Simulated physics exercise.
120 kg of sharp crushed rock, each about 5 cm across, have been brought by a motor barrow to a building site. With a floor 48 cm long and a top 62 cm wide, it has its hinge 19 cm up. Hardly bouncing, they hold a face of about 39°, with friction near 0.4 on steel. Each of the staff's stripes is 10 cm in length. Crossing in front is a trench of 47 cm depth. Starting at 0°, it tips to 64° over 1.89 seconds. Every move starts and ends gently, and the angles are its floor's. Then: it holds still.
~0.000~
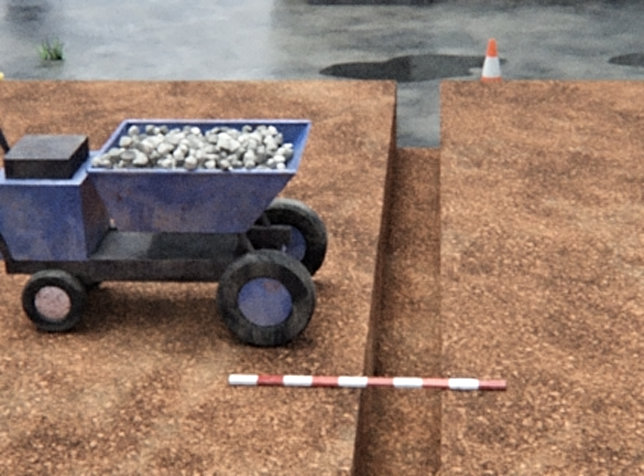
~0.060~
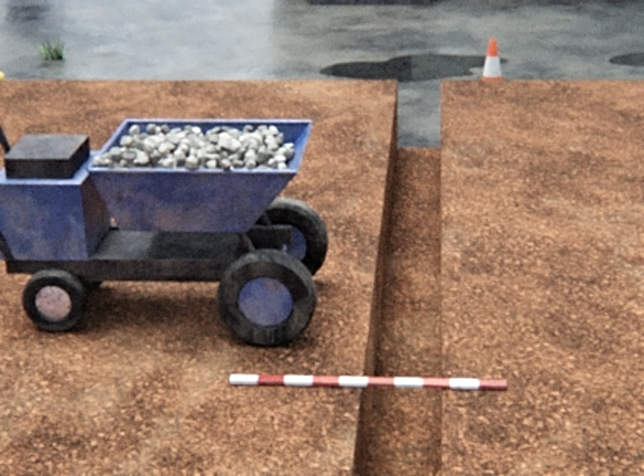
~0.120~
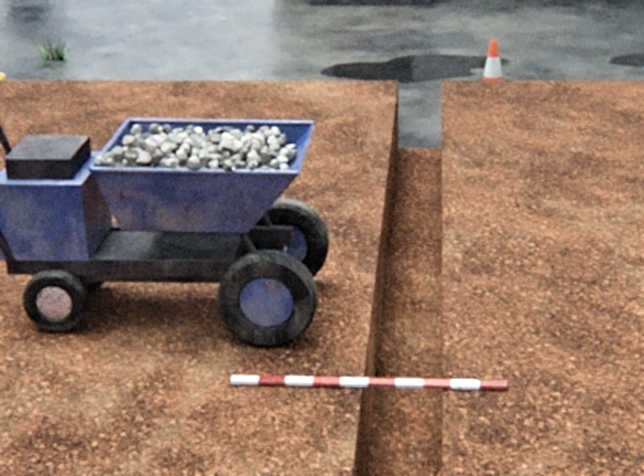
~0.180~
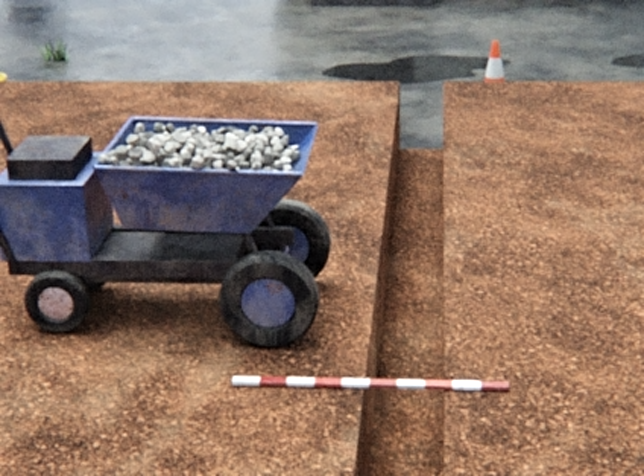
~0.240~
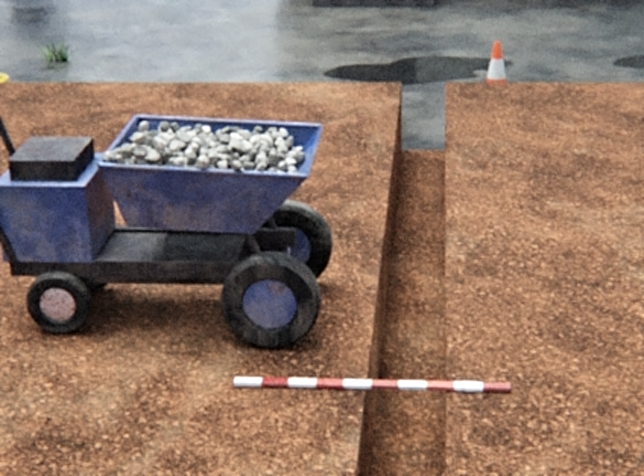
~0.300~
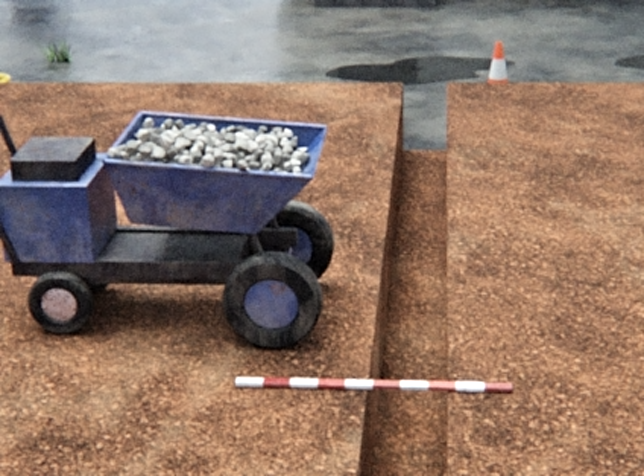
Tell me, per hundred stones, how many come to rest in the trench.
43 per hundred.
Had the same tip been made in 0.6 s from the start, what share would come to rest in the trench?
Roughly 20 per cent would.
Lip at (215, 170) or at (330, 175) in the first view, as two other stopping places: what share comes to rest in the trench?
About 50 per cent from the first spot, about 15 from the second.
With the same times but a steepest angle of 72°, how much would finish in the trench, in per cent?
The trench would hold about 65% of it.
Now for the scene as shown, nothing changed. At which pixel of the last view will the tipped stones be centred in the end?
Resting centre: About (432, 399).
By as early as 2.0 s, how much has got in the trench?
Around 10 per cent of it.
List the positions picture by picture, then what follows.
In the first picture, the skip is at 0°, its lip at (295, 173); the top of the load is at (203, 137).
The second picture shows lip at (296, 173), floor tilted 0°, highest stones at (204, 137); the stones move at 0.1 m/s on average.
In the third picture, the skip is at 1°, its lip at (298, 174); the top of the load is at (206, 137); the stones move at 0.1 m/s on average.
In the fourth picture, the skip is at 2°, its lip at (302, 175); the top of the load is at (196, 136); the stones move at 0.2 m/s on average.
The fifth picture shows lip at (306, 177), floor tilted 3°, highest stones at (195, 135); the stones move at 0.2 m/s on average.
The sixth picture shows lip at (312, 178), floor tilted 4°, highest stones at (192, 133); the stones move at 0.2 m/s on average.
After 1.4 s the floor is at 54°; 98 % in the skip, 1 % in the trench; the foremost stones are at (416, 225).
After 2.0 s the floor is at 64°; 78 % in the skip, 11 % in the trench, 11 % past the trench; the foremost stones are at (512, 310).
After 2.3 s the floor is at 64°; 60 % in the skip, 19 % in the trench, 21 % past the trench; the foremost stones are at (543, 311).
After 4.3 s the floor is at 64°; 33 % in the skip, 43 % in the trench, 23 % past the trench; the foremost stones are at (564, 317).
